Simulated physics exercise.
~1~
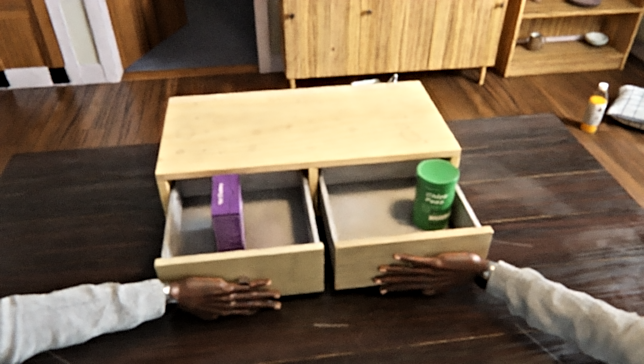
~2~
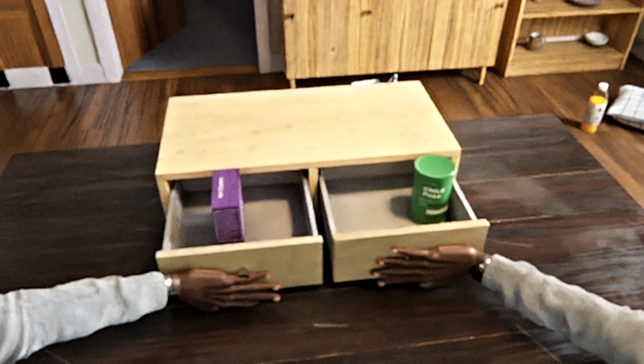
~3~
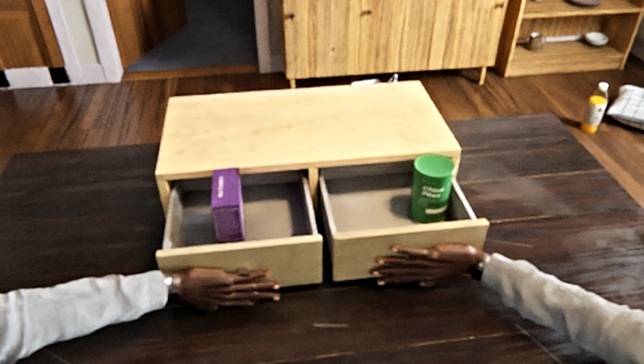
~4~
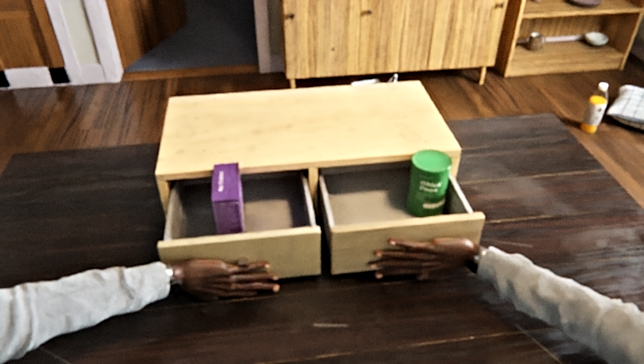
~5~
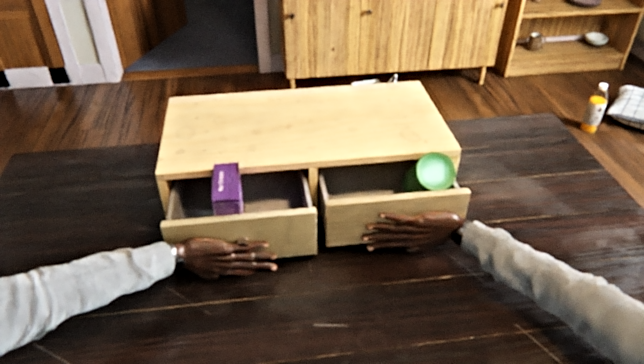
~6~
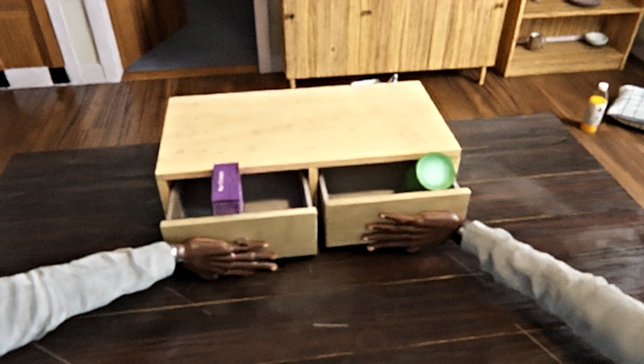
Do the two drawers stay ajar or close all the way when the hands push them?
Both the left drawer and the right drawer stay ajar. They move inward but stop before closing.
